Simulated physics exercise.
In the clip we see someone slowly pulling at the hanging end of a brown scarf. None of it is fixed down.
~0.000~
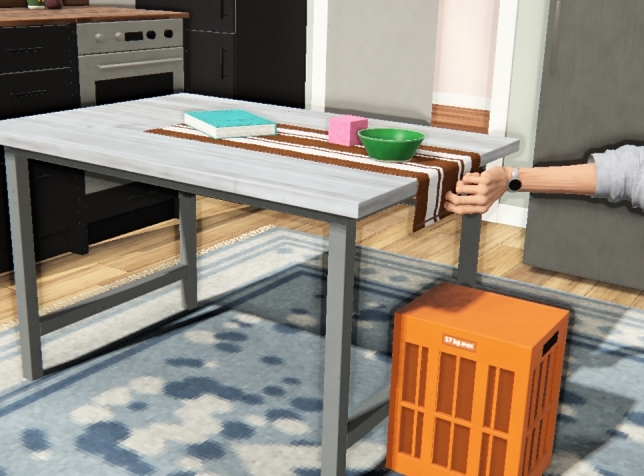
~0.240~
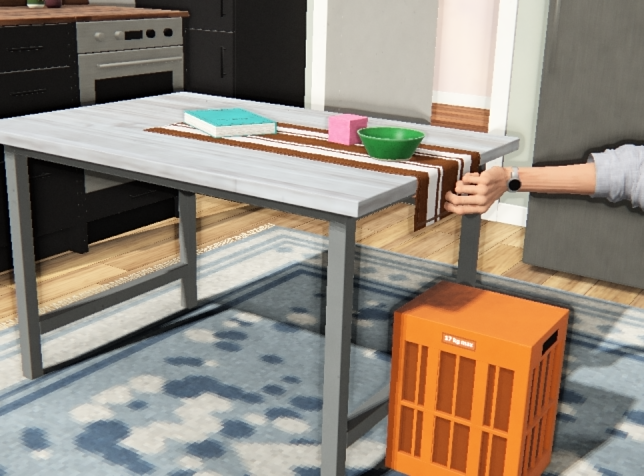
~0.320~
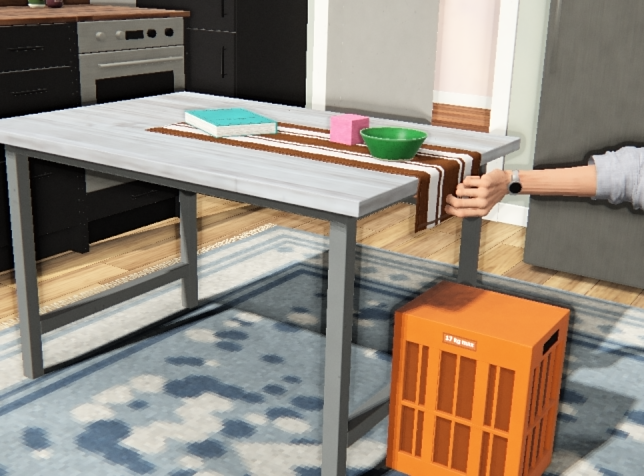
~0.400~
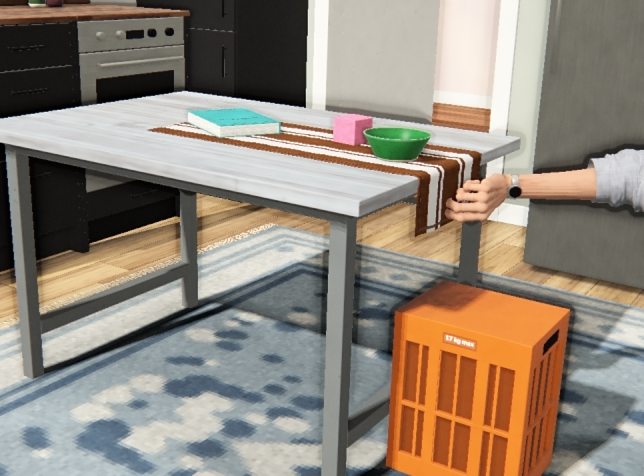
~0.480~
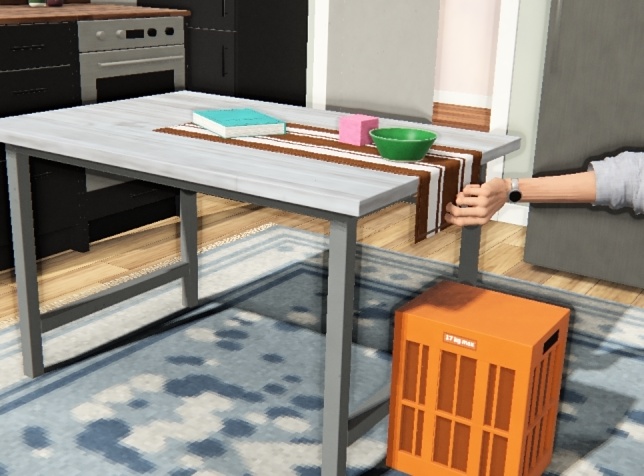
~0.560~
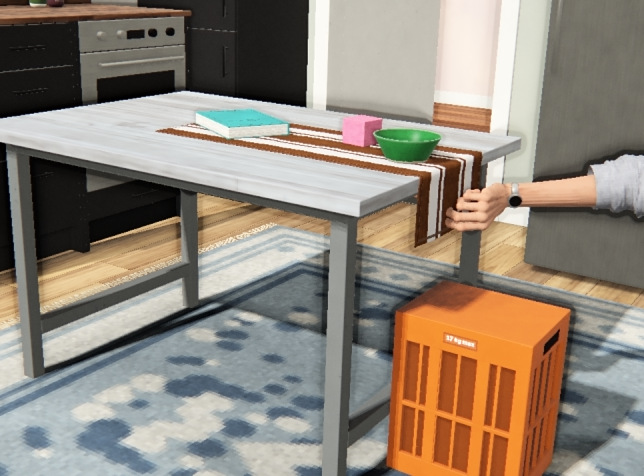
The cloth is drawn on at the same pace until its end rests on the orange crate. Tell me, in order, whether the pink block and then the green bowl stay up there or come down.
First to last, the pink block stays up there, the green bowl comes down.
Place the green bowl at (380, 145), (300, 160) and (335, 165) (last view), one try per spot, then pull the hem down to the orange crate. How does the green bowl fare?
Try one, it goes off the side; try two, it stays up; try three, it stays up.
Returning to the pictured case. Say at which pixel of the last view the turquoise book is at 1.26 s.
Around (271, 128).
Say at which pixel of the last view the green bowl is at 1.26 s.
Approx. position: (453, 160).
By 1.26 s, hem going down; block carried along near (397, 136); bowl carried along near (453, 160).
By 1.86 s, hem on the crate; block carried along near (423, 140); bowl over the edge.
When it is over, hem on the crate; block carried along near (423, 140); bowl over the edge. The pink block keeps clear of the edge and the green bowl falls off.
